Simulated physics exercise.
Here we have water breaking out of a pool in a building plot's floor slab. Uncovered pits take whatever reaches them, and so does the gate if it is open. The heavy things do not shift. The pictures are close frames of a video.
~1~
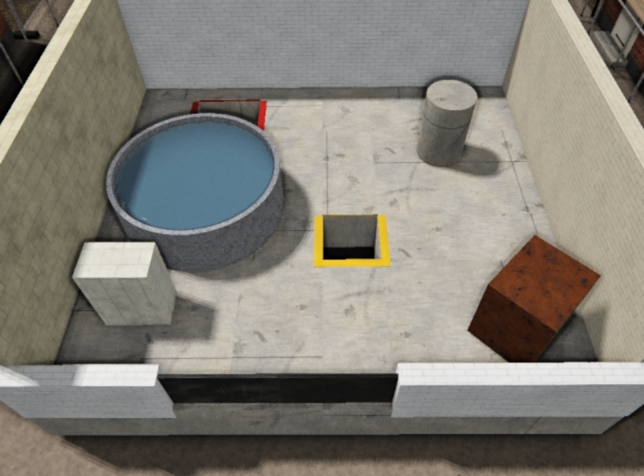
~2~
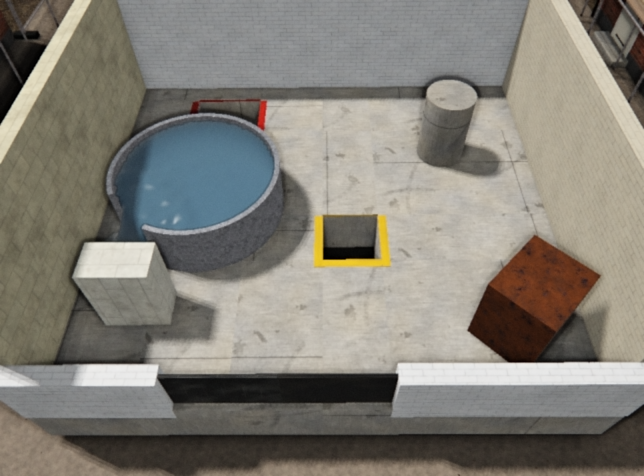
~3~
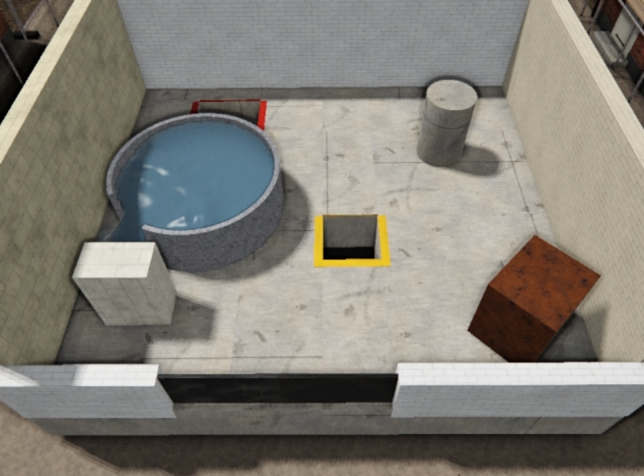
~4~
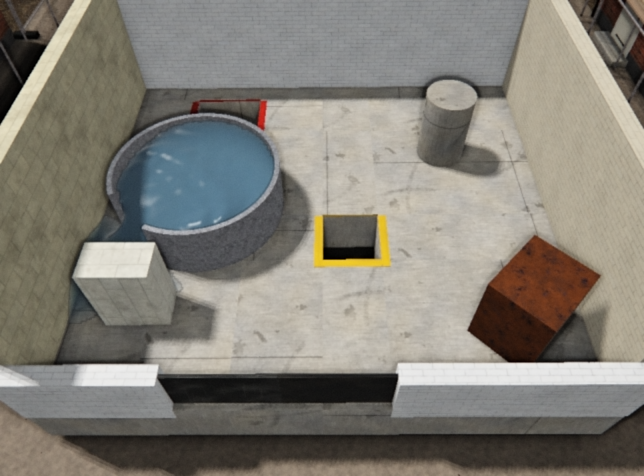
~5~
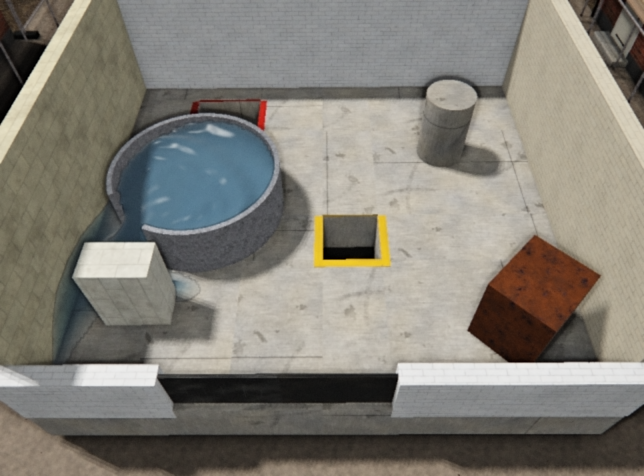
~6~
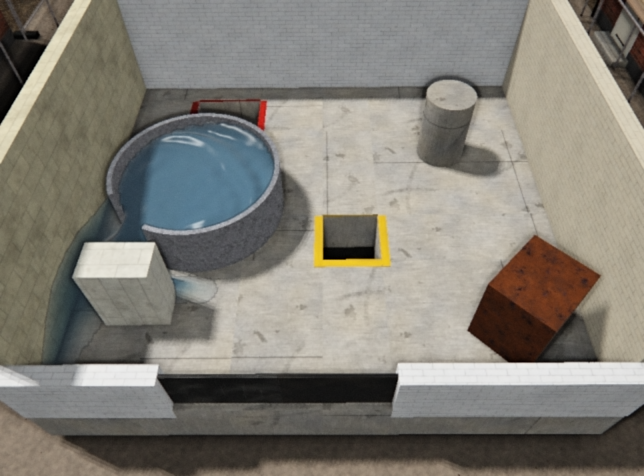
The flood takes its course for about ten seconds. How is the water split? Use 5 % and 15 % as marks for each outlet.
In the end: The gate takes not even 5 %; the red pit takes between 5 and 15 %; the yellow pit takes between 5 and 15 %.
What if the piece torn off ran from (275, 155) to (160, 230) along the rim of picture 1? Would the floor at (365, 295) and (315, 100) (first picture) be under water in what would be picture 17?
In turn: Covered, not flooded.
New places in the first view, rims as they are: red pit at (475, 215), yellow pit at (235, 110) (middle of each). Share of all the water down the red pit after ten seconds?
In per cent: Red 25.
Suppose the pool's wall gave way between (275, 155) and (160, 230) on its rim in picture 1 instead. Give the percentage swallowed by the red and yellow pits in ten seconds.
In per cent: Red 8, yellow 35.
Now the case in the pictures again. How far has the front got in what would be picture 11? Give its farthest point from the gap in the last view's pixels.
At about (283, 390).
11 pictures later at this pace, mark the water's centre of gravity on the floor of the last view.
At about (184, 240).
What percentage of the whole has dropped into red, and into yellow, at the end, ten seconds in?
In turn 12 and 10 per cent.
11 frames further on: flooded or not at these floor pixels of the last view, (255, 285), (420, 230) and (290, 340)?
In that order: Flooded, free of water, covered.
A moment on, water covers 15 % of the floor; the gate 0 %, the red pit 0 %, the yellow pit 0 %.
Next, water covers 35 % of the floor; the gate 0 %, the red pit 0 %, the yellow pit 0 %.
Then, water covers 50 % of the floor; the gate 0 %, the red pit 2 %, the yellow pit 2 %.
Later, water covers 70 % of the floor; the gate 0 %, the red pit 6 %, the yellow pit 6 %.
In the end, water covers 95 % of the floor; the gate 0 %, the red pit 12 %, the yellow pit 10 %.
